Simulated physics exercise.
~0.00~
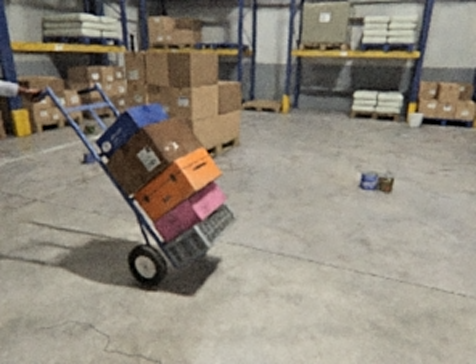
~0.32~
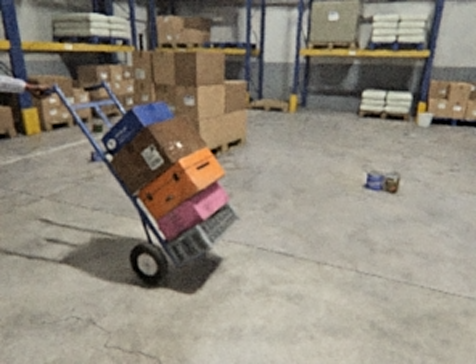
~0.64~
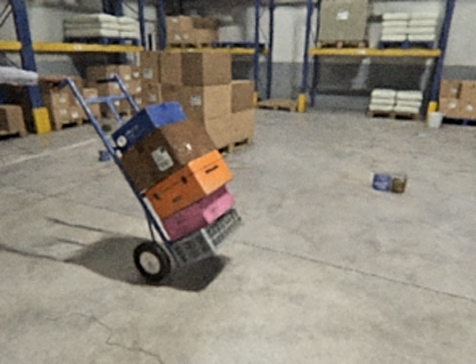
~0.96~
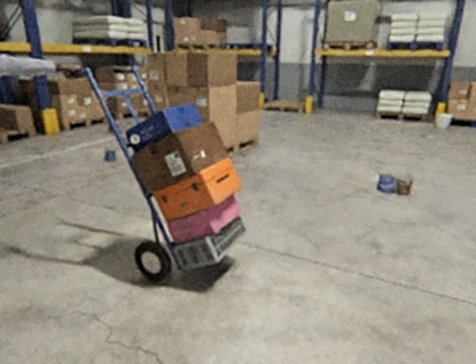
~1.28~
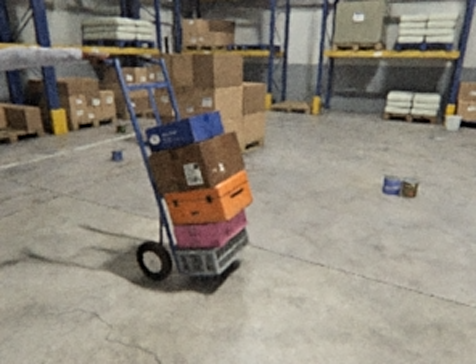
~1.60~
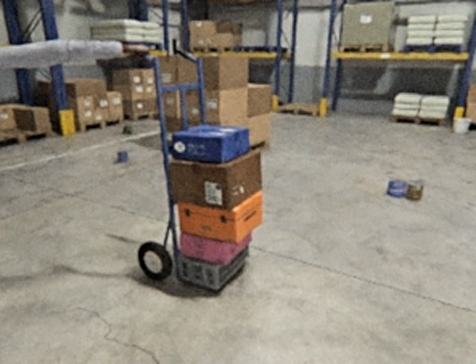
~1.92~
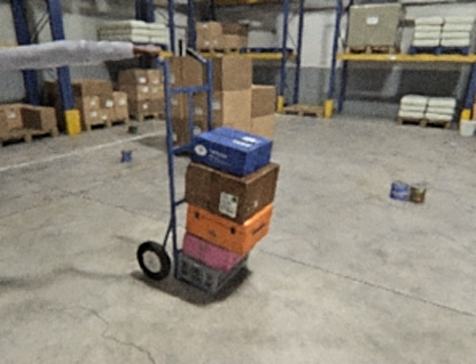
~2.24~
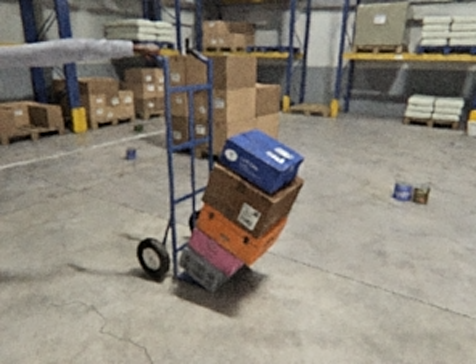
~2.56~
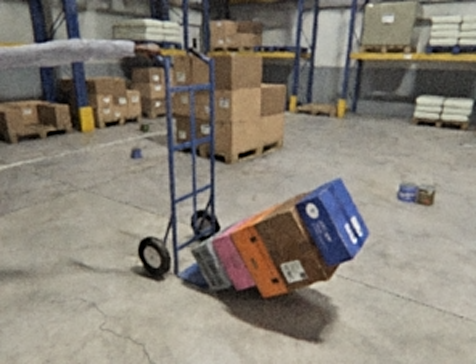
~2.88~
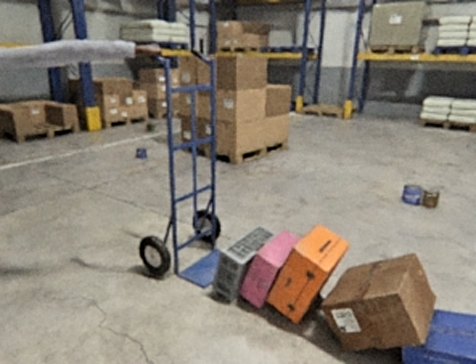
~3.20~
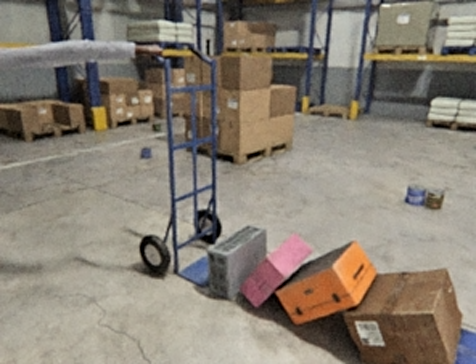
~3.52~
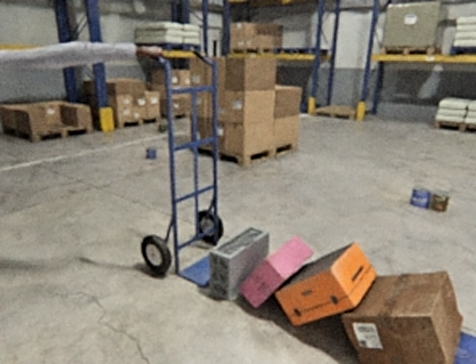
In a warehouse, a hand stands a loaded hand truck upright and five boxes topple off.
